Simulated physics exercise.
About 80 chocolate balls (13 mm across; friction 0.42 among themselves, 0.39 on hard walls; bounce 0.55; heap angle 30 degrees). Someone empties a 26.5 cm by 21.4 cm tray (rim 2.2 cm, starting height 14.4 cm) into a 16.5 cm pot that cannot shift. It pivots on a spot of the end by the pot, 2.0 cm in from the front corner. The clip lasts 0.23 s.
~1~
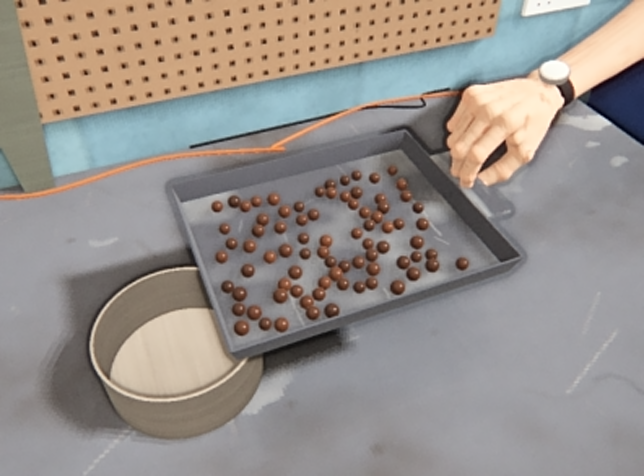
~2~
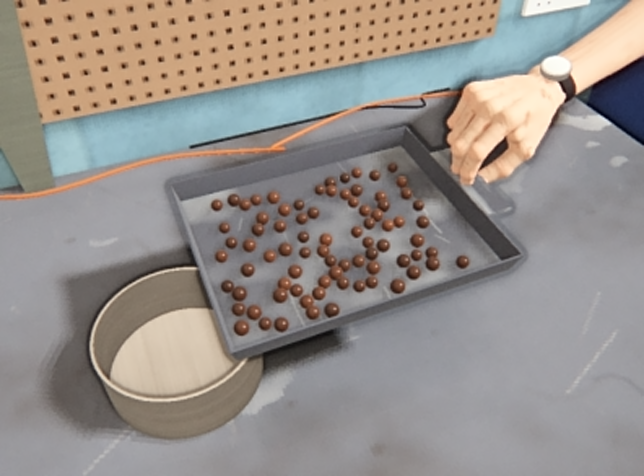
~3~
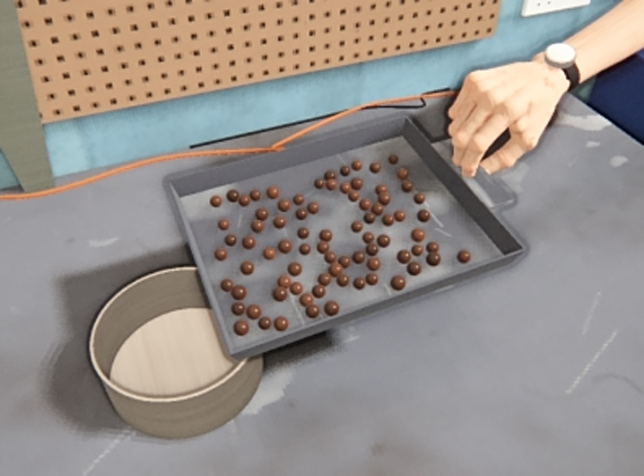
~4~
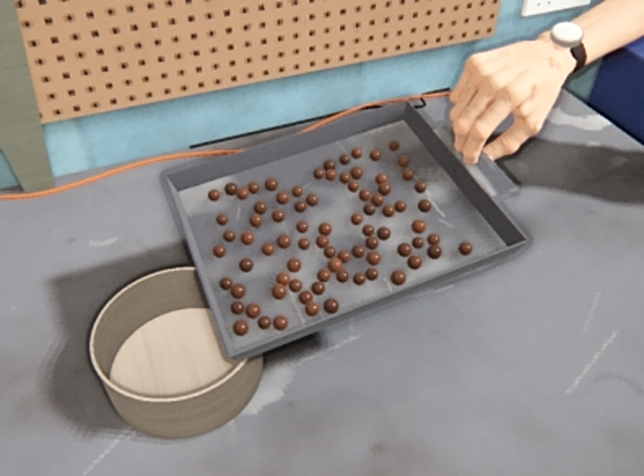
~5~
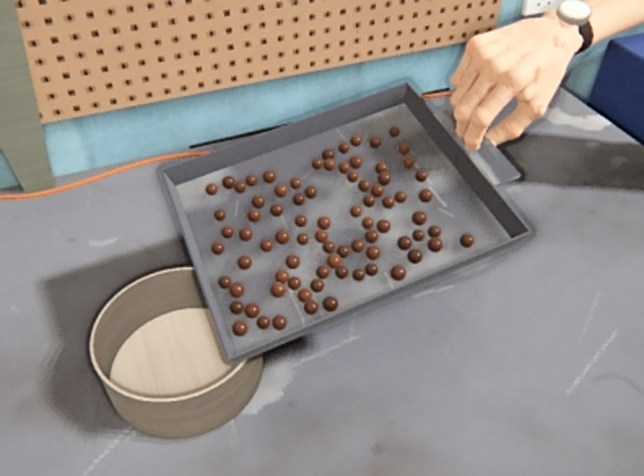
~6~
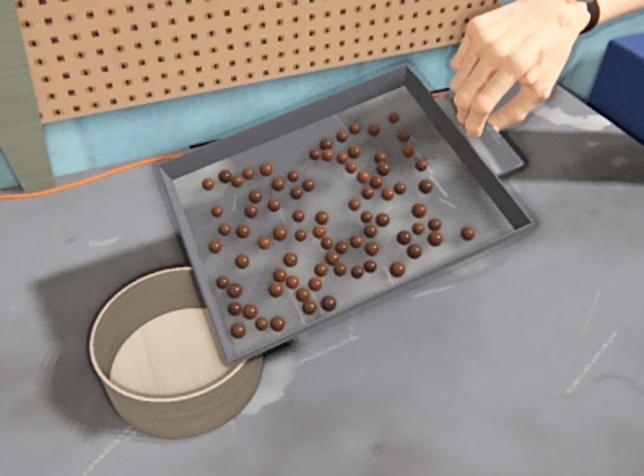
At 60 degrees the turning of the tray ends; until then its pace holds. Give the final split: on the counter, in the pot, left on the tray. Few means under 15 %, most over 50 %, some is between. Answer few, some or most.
On the counter: Some; in the pot: Few; left on the tray: Most.
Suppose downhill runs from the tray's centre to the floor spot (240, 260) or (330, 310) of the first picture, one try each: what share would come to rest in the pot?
Some 10 and 0 per cent.
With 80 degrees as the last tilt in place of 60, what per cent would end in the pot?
In that case some 0 per cent.
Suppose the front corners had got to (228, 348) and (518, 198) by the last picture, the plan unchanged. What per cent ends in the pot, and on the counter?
Pot 10, counter 5.
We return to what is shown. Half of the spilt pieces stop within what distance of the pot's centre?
Roughly 18 cm.
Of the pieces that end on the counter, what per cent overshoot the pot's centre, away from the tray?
About 80 per cent.
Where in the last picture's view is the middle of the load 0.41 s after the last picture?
Around (259, 282).
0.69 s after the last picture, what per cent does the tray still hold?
Some 90 per cent of the load.
Then, 0.25 s after the last picture, tilt 39 degrees; the tray holds 100 %, the pot 0 %.
Then, 0.41 s after the last picture, tilt 53 degrees; the tray holds 100 %, the pot 0 %.
Then, 0.69 s after the last picture, tilt 60 degrees; the tray holds 90 %, the pot 0 %.
In the end, counter 25 %, pot 0 %, tray 75 %.
